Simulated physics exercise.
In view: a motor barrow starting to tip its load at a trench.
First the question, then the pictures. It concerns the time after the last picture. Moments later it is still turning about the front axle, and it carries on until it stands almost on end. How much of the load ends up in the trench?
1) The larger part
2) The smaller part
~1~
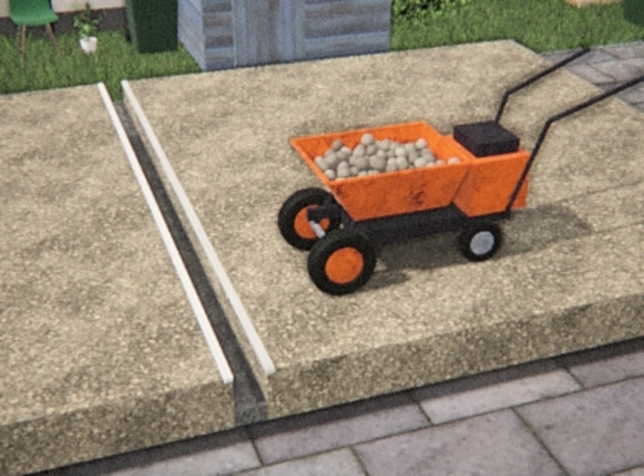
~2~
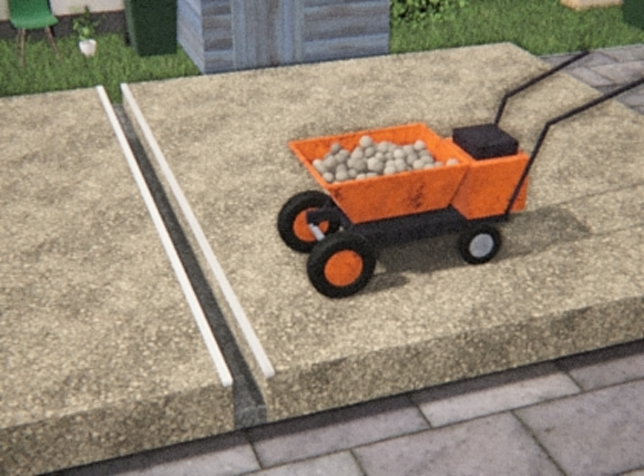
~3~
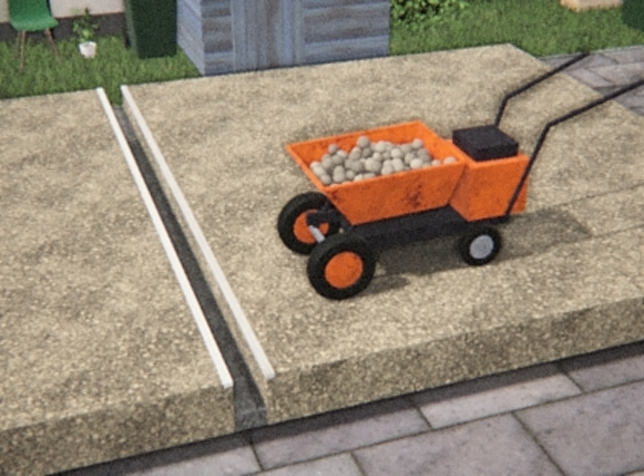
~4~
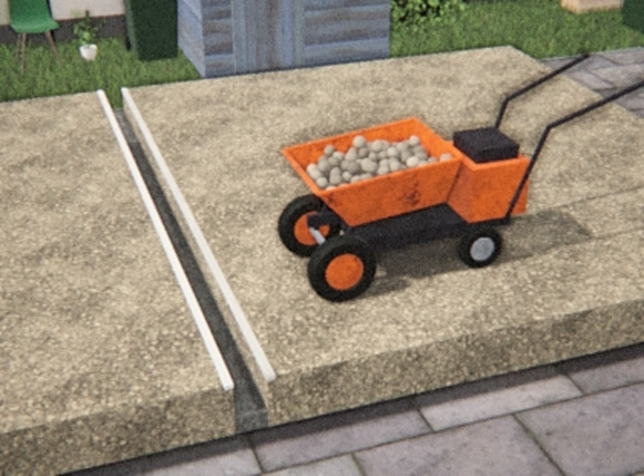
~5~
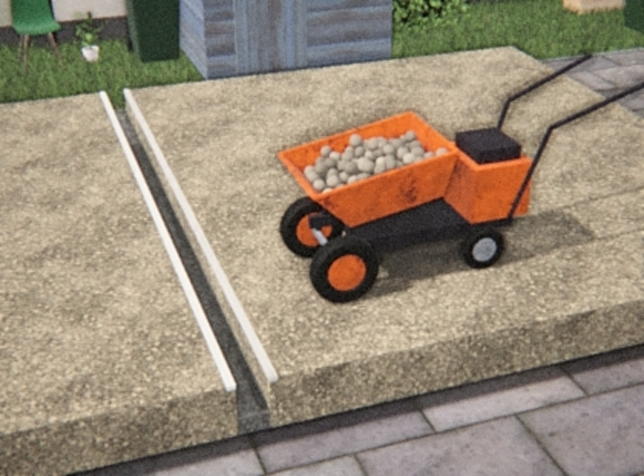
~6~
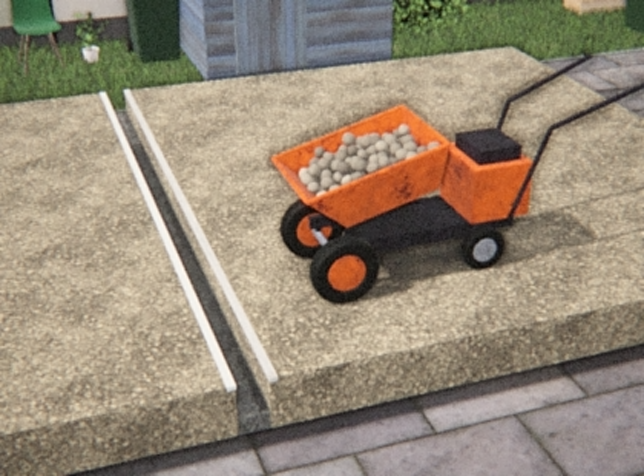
1, the larger part.
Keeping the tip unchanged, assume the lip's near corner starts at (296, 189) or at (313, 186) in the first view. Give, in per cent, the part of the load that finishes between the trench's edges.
The first gives close to 30 per cent and the second 50 per cent.
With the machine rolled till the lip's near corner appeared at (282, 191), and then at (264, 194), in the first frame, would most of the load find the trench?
First attempt: Short of half; second attempt: Short of half.
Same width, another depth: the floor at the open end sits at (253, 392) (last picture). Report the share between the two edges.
40 %.
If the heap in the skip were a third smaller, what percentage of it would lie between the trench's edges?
80 per cent or thereabouts.
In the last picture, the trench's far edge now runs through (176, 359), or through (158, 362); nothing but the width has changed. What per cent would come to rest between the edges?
The first try lands around 100 %, the second around 100 %.
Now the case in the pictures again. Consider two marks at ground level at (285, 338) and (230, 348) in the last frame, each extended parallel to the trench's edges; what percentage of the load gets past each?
I reckon some 100 per cent and some 50 per cent.
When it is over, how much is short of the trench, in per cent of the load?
I'd put it at around 10 percent.
Just after the last frame, skip tipped steeply; every one in the skip.
A moment on, skip tipped steeply; the larger part in the skip; just a few short of the trench; about a tenth in or heaped over the trench; about a tenth falling.
Further on, skip tipped right over; roughly a quarter in the skip; about a tenth short of the trench; roughly half in or heaped over the trench; roughly a quarter beyond it.
When it is over, skip tipped right over; about a tenth short of the trench; roughly two thirds in or heaped over the trench; roughly a quarter beyond it.
